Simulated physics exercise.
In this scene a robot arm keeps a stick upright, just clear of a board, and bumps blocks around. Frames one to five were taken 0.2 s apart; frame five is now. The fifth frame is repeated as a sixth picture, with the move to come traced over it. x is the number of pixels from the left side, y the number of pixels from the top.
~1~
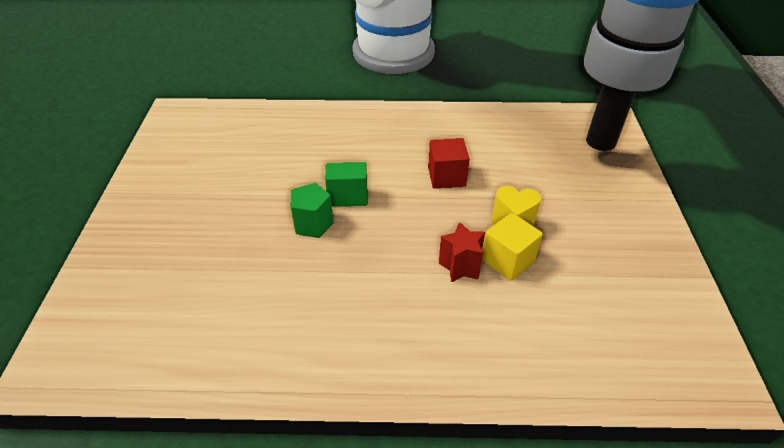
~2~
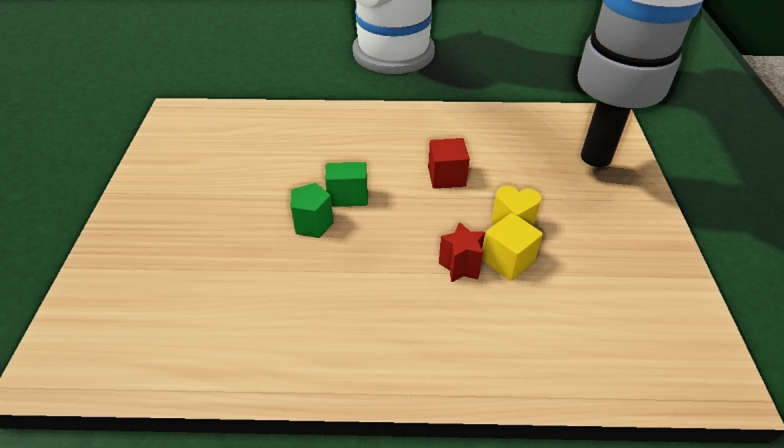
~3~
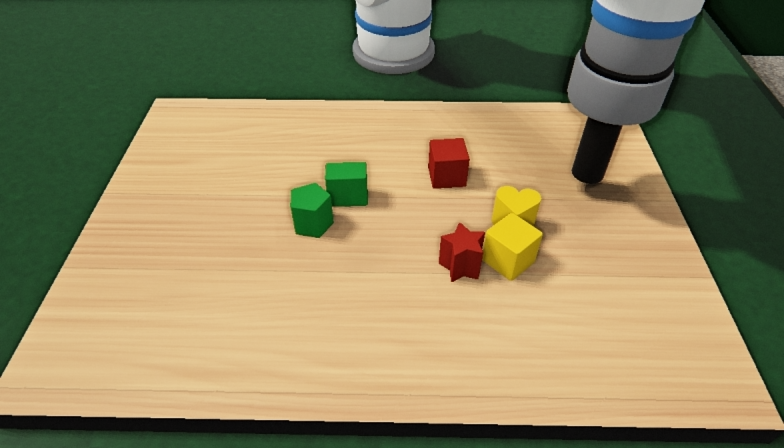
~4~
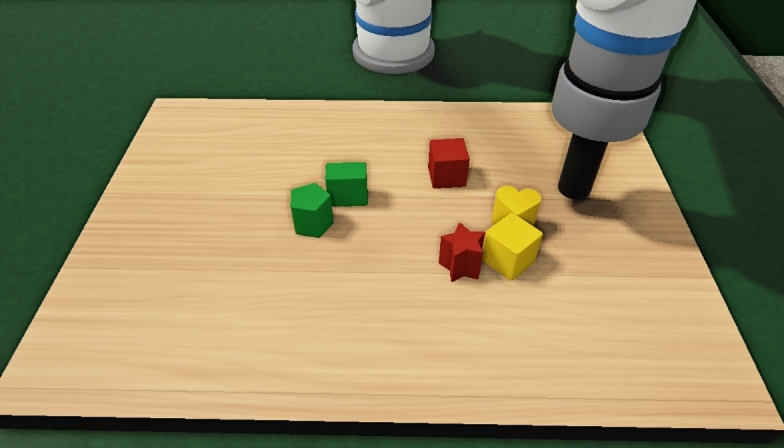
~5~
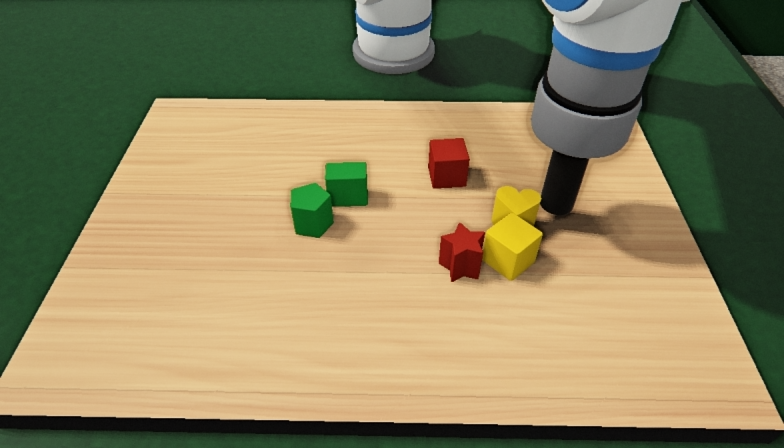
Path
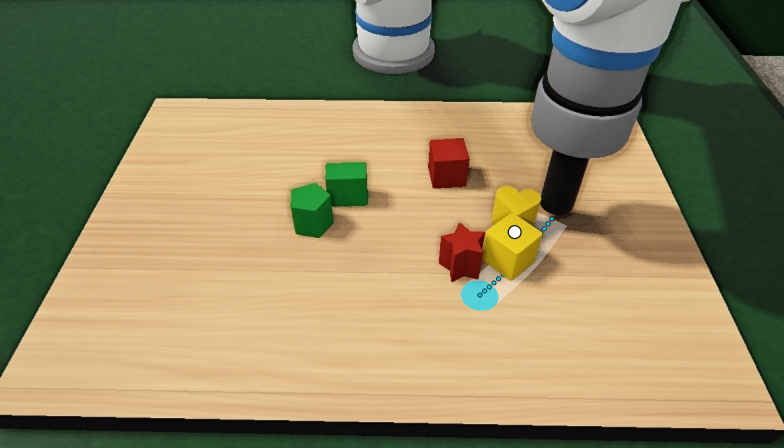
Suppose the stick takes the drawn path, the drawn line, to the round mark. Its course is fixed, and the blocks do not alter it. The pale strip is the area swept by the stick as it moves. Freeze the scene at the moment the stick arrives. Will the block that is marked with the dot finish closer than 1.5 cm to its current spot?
No, that is not what happens.
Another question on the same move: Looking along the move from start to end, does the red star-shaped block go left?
I'd say no.
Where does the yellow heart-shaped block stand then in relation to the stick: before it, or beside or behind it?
Slid off.
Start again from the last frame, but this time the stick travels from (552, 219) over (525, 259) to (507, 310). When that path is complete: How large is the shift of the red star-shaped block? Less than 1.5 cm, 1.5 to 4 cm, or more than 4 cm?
Verdict: From 1.5 to 4 cm.
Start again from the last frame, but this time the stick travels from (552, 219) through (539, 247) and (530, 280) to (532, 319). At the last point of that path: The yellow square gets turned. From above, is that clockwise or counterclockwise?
Looking down on the board, it turns clockwise.
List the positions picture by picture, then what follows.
In the first picture, stick tip at (601, 142); block tops, red star-shaped block at (465, 239); yellow square at (515, 232); yellow heart-shaped block at (519, 198).
In the second picture, stick at (596, 158); blocks unchanged.
In the third picture, stick at (587, 174); blocks unchanged.
In the fourth picture, stick at (574, 189); blocks unchanged.
In the fifth picture, stick at (556, 204); red star-shaped block at (465, 239); yellow square at (515, 232); yellow heart-shaped block at (519, 198).
Path on the board, from (552, 219) over (533, 244) and (509, 270) to (480, 295); the dot is on the yellow square.
On the path given first. One third of the way, stick at (537, 229); yellow square at (510, 233), turned 10° anticlockwise; yellow heart-shaped block at (508, 198).
Two thirds of the way, stick at (512, 256); red star-shaped block at (440, 241), turned 20° clockwise; yellow square at (480, 255), turned 20° clockwise; yellow heart-shaped block at (508, 198).
At the end, stick at (482, 281); red star-shaped block at (423, 242), turned 65° clockwise; yellow square at (442, 273), turned 50° clockwise; yellow heart-shaped block at (508, 198).
